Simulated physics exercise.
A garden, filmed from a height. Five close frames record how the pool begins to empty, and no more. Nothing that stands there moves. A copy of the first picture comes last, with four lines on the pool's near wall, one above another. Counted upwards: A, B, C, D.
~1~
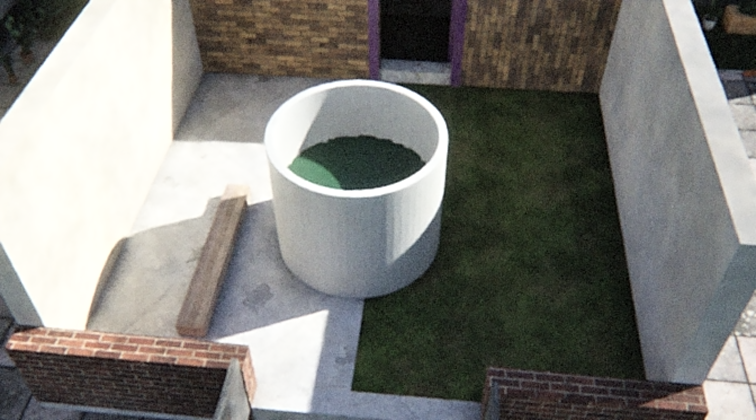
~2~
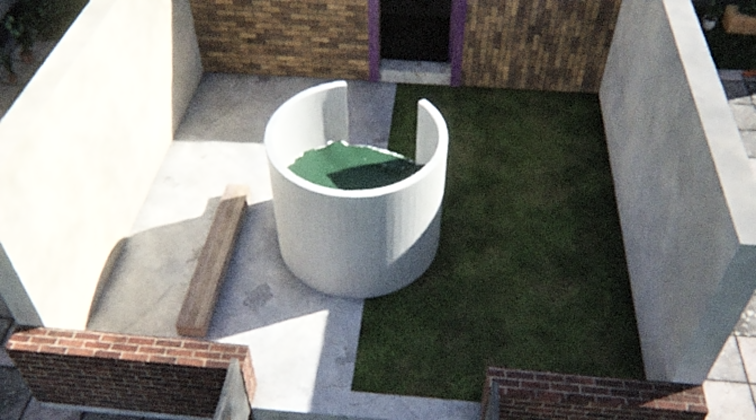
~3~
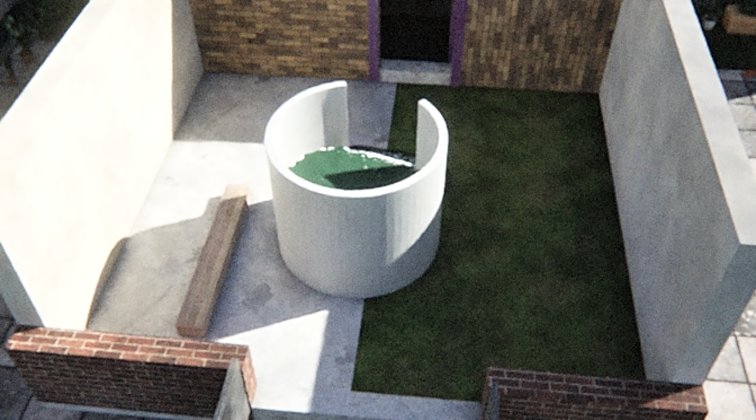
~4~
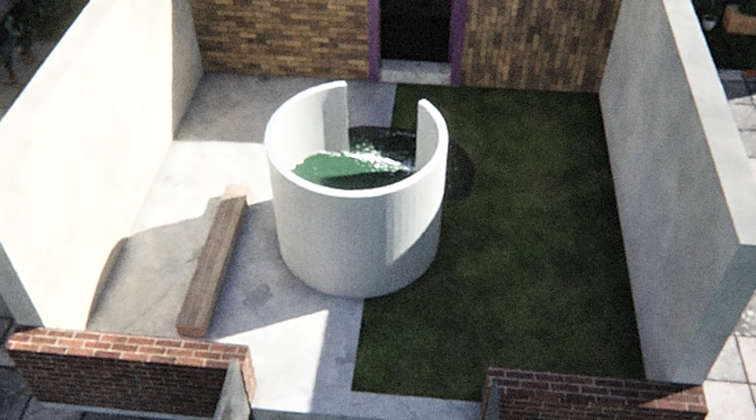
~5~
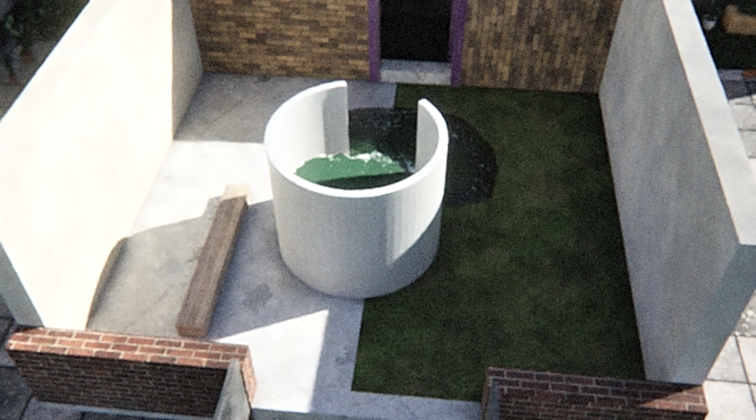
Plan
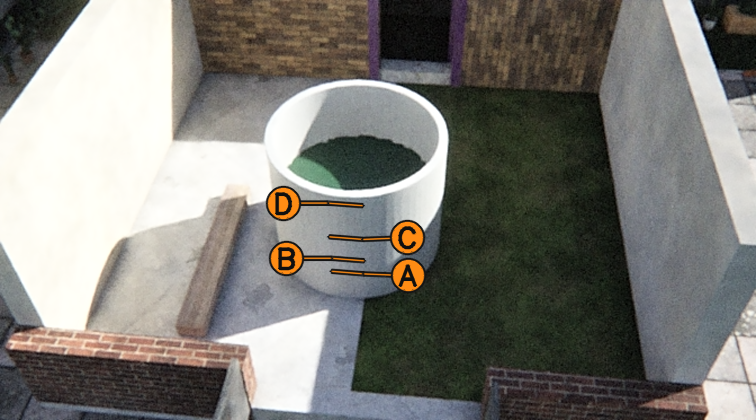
The clip opens on a walled yard seen from above, with green water resting in a round white pool beside a wooden beam. A section of the pool's far wall disappears, leaving a gap, and water pours out behind it, spreading a dark wet patch rightward across the grass as the level inside drops.
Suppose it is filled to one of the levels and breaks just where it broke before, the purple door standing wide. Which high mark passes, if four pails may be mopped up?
The limit is B.
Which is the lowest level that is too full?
Level C.
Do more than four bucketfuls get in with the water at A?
No, that is safe.
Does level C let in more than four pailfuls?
Yes.
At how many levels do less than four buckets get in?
Two.
On the marked copy, A at (347, 272); B at (347, 259); C at (346, 238); D at (344, 204); from the bottom up A, B, C, D.
For level A, nothing gets over.
For level B, a splash gets over, under a bucket.
For level C, about 8 bucketfuls get in.
For level D, dozens of bucketfuls pour in.
